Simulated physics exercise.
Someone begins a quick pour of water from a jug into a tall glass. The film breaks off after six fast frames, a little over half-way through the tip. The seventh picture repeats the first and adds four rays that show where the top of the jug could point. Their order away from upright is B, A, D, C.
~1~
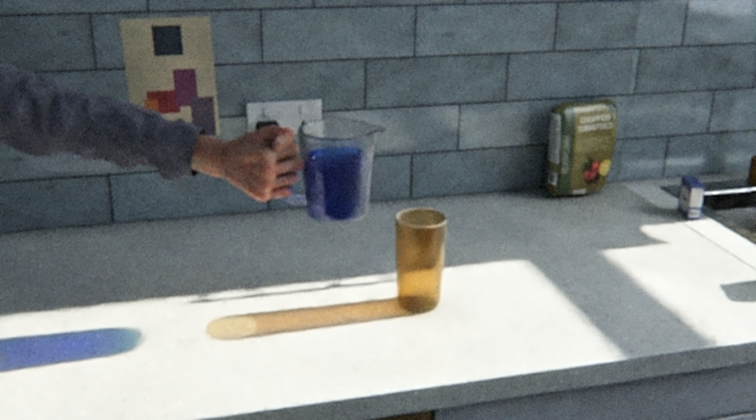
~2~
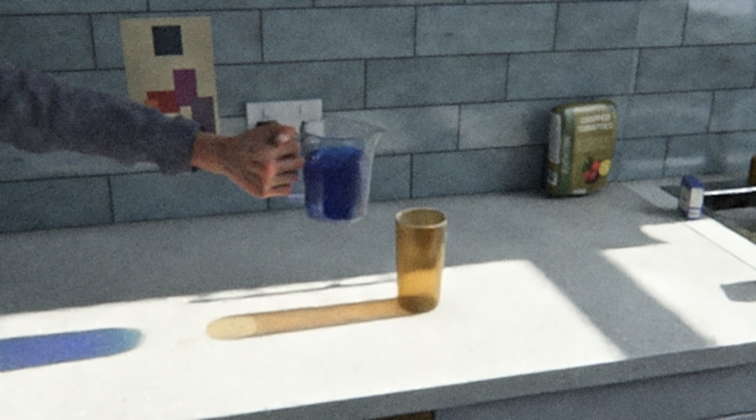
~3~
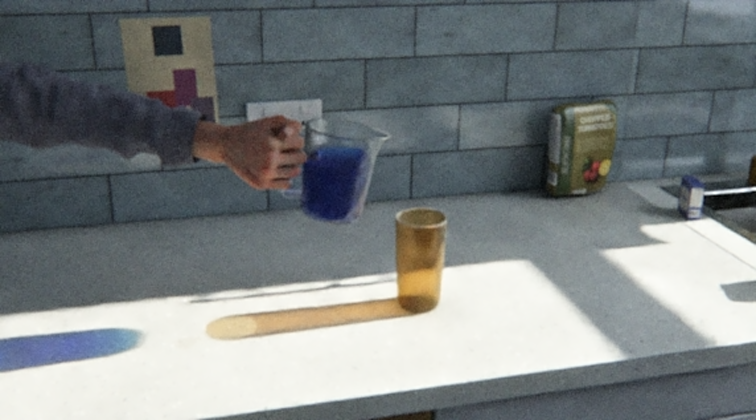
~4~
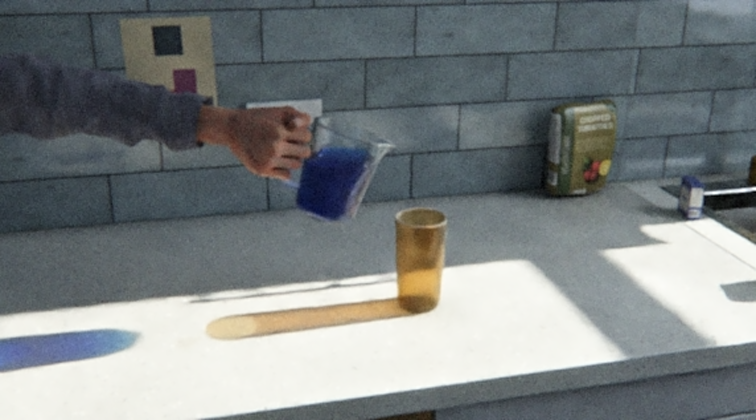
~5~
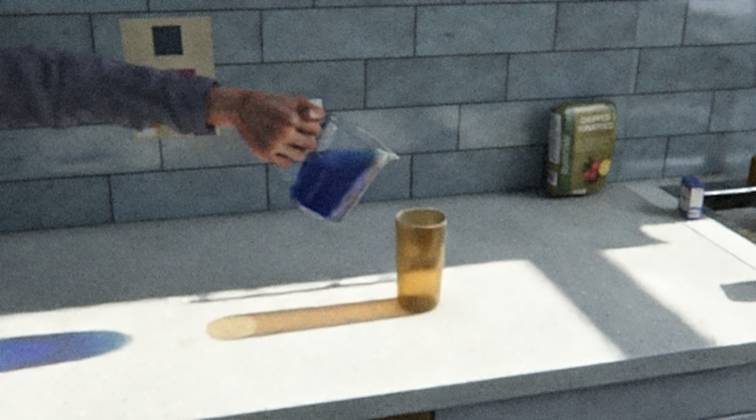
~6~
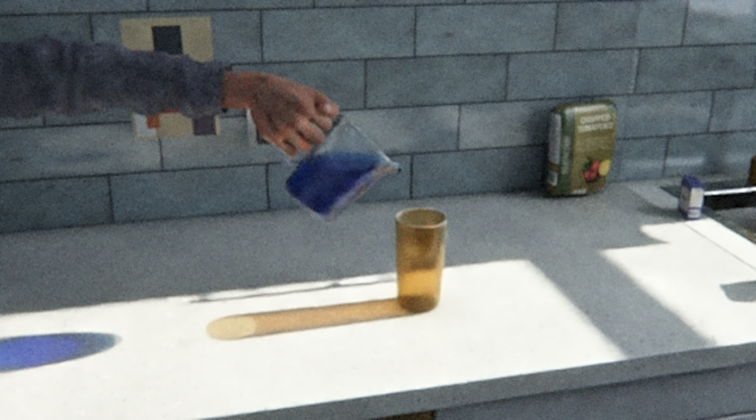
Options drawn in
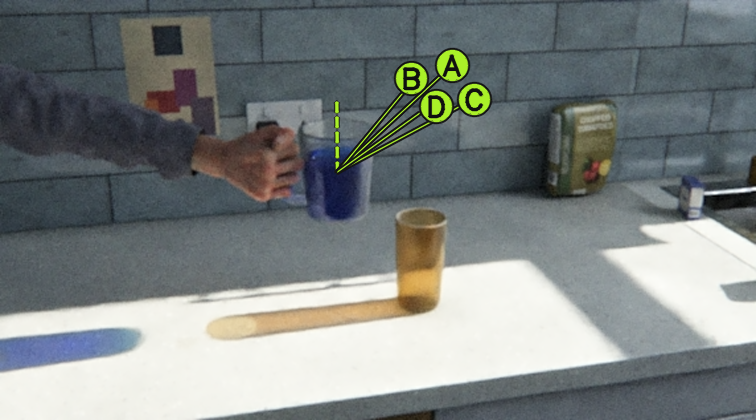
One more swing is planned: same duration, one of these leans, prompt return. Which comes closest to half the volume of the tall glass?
Use tilt C.
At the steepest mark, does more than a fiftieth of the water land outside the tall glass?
No, it does not.
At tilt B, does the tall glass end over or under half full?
Under half.
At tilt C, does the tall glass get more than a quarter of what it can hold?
Yes.
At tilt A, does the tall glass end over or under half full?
Under.
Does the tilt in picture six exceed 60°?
No.
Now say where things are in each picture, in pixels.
Upright, lip at (384, 128); rim of the tall glass round (421, 217); nothing has left yet, in the first frame.
Tipped about 2°, lip at (385, 130); nothing has left yet, in the second frame.
Tipped about 9°, lip at (389, 136); nothing has left yet, in the third frame.
Tipped about 19°, lip at (394, 145); nothing has left yet, in the fourth frame.
Tipped about 31°, lip at (397, 157); nothing has left yet, in the fifth frame.
Tipped about 45°, lip at (398, 171); nothing has left yet, in the sixth frame.
On the marked copy, A at (440, 76); B at (402, 93); C at (458, 106); D at (419, 113).
For tilt A, the tall glass ends with about 16 % of what it can hold.
For tilt B, the tall glass ends with about 7 % of what it can hold.
For tilt C, the tall glass ends with about 48 % of what it can hold.
For tilt D, the tall glass ends with about 30 % of what it can hold.
